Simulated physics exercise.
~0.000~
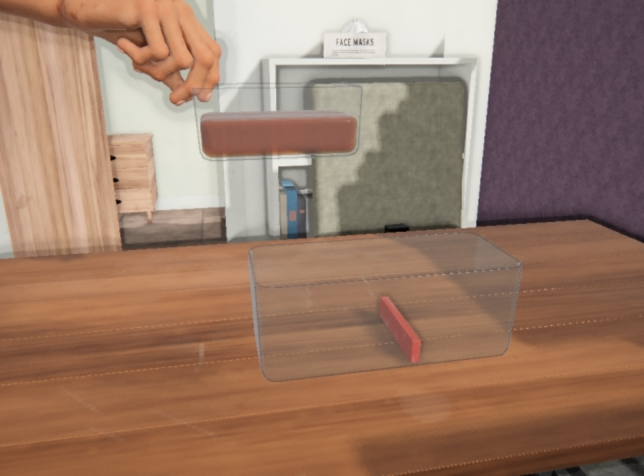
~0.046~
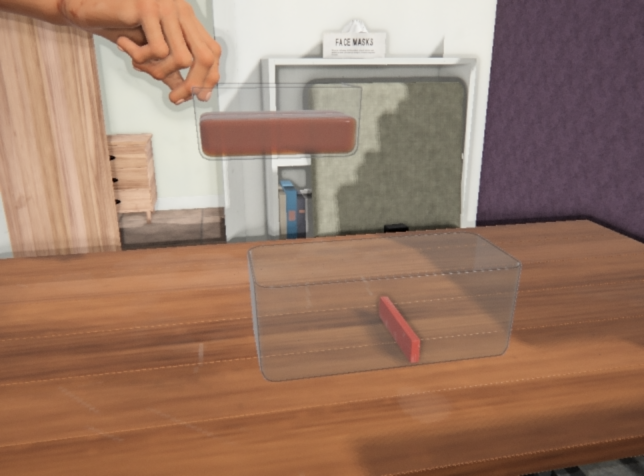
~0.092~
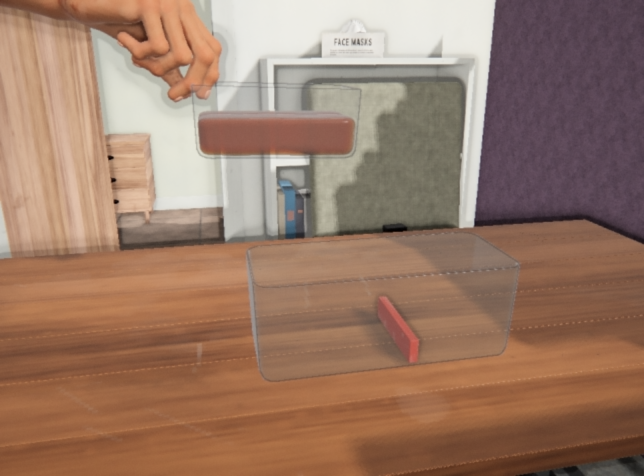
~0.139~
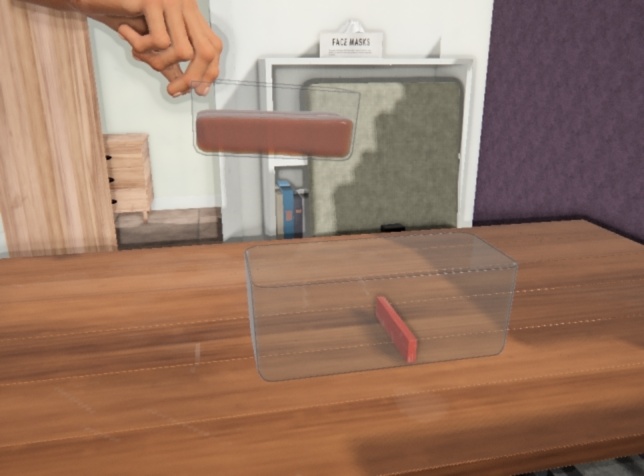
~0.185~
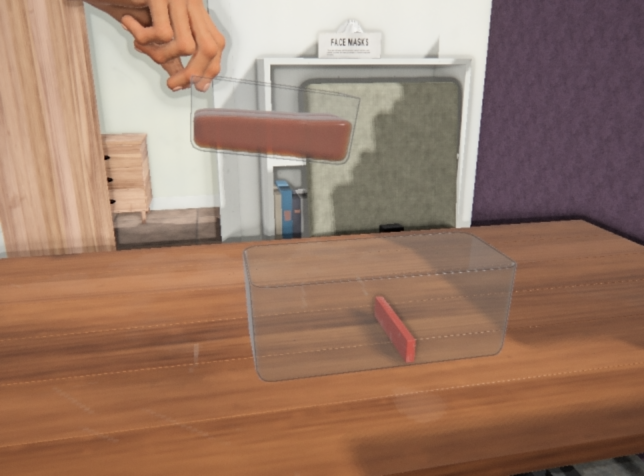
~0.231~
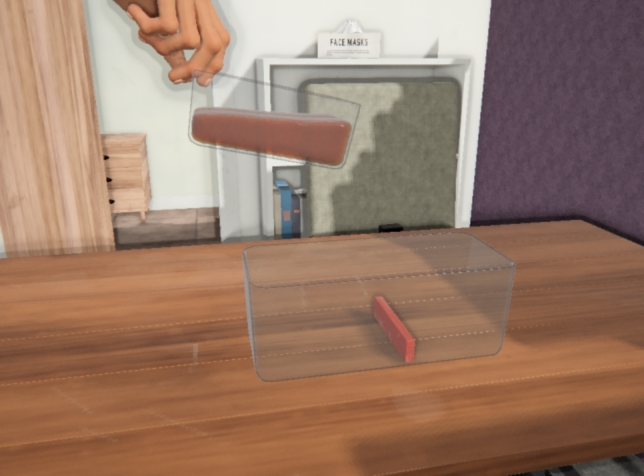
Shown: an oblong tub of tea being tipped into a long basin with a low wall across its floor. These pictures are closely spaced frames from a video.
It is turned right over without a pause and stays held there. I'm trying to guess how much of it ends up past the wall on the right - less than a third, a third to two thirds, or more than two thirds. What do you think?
I'd say a third to two thirds.
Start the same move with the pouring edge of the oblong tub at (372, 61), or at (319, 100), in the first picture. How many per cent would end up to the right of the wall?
The first start yields 55 per cent, the second 10 per cent.
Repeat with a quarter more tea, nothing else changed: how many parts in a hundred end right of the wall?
It should come out close to 45 per cent.
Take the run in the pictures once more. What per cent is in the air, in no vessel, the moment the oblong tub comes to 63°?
Roughly 45 in a hundred.
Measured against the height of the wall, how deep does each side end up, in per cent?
Once still, it is 40 % on the left and 50 % on the right.
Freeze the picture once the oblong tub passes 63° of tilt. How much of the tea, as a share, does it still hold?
It still holds close to 55 per cent at that lean.
A moment on, the oblong tub is tipped part way and 53 per cent is still to pour, 4 is left of the wall and 0 right of it.
Next, the oblong tub is tipped on its side and 18 per cent is still to pour, 28 is left of the wall and 41 right of it.
Then the oblong tub is tipped on its side and 4 per cent is still to pour, 47 is left of the wall and 41 right of it.
Later the oblong tub is tipped on its side and 1 per cent is still to pour, 51 is left of the wall and 42 right of it.
Finally, 53 per cent lies left of the wall, 42 right of it and 5 outside.
